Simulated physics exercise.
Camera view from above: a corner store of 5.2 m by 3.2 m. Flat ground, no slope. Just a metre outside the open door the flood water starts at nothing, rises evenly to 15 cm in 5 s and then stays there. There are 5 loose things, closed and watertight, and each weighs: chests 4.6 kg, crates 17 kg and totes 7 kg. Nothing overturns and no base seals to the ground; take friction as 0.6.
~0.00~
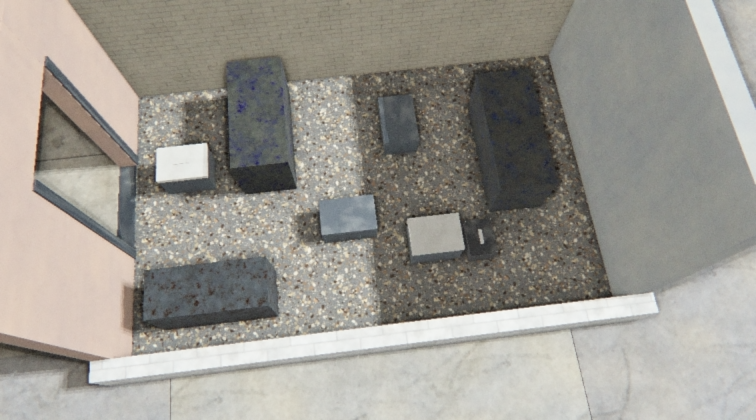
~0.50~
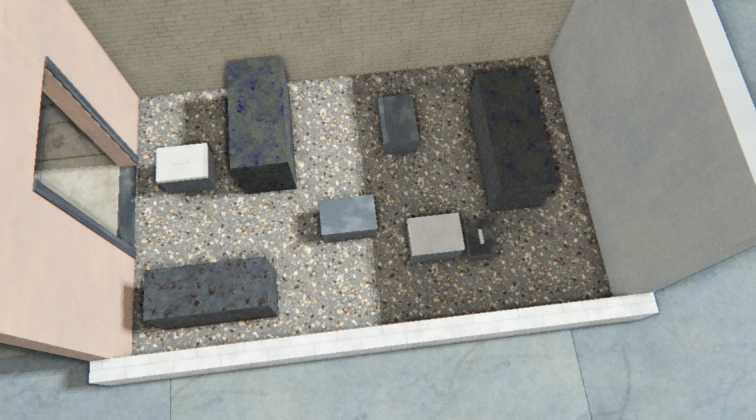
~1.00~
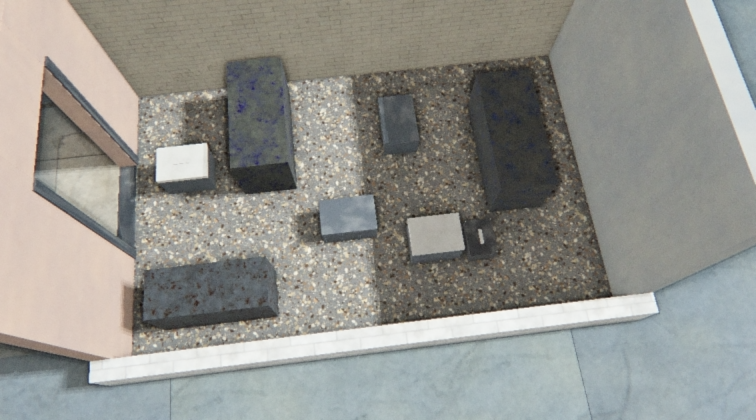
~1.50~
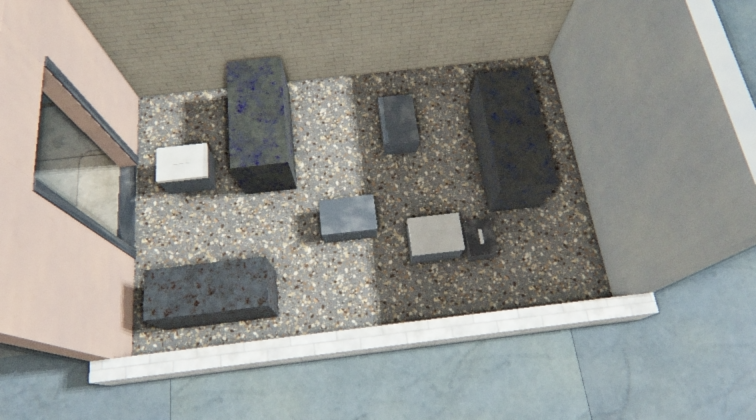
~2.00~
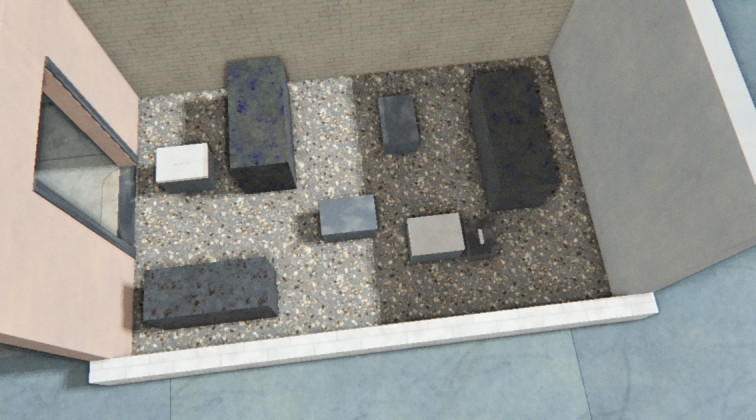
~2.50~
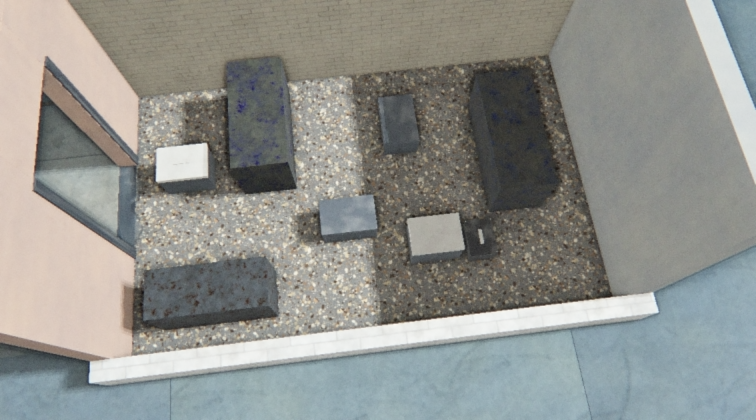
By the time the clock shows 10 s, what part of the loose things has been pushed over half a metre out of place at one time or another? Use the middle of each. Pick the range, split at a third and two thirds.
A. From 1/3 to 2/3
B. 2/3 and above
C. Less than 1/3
(C) Less than 1/3.
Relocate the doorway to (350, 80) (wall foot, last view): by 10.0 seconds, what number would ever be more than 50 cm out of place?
Then 1 of them would.
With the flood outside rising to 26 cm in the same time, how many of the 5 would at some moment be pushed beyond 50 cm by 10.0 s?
With that change, 4 of them.
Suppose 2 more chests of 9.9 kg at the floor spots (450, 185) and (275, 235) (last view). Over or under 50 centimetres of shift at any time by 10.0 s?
In that order: Within the mark, beyond the mark.
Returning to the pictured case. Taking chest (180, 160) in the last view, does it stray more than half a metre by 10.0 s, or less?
Beyond.
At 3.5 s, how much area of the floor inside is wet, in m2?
Somewhere about 1.0 m2, give or take.
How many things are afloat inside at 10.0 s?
1.
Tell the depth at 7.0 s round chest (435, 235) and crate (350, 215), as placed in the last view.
I'd put it at 1 cm and 3 cm respectively.
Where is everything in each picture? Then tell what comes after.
A chest at (436, 233) rests on the ground; a crate at (398, 118), on the bottom; 0.0 m2 under water; 0 of 5 have shifted, in the first picture.
A chest at (436, 233) rests on the ground; a crate at (398, 118), on the bottom; 0.0 m2 under water; 0 of 5 have shifted, in the second picture.
A chest at (436, 233), on the bottom; a crate at (398, 118) rests on the ground; 0.0 m2 under water; 0 of 5 have shifted, in the third picture.
A chest at (436, 233), on the bottom; a crate at (398, 118) rests on the ground; 0.0 m2 under water; 0 of 5 have shifted, in the fourth picture.
A chest at (436, 233) rests on the ground; a crate at (398, 118) rests on the ground; water covers 0.0 m2; 0 of 5 have shifted, in the fifth picture.
A chest at (436, 233) rests on the ground; a crate at (398, 118) rests on the ground; water covers 0.0 m2; 0 of 5 have shifted, in the sixth picture.
After 3.5 s 0 of 5 are over 50 cm from their spots; 0 afloat.
After 4.5 s 0 of 5 are over 50 cm from their spots; 0 afloat.
After 7.0 s 1 of 5 are over 50 cm from their spots; 1 afloat.
After 10.0 s 1 of 5 are over 50 cm from their spots, and 1 have been at some point; 1 afloat.
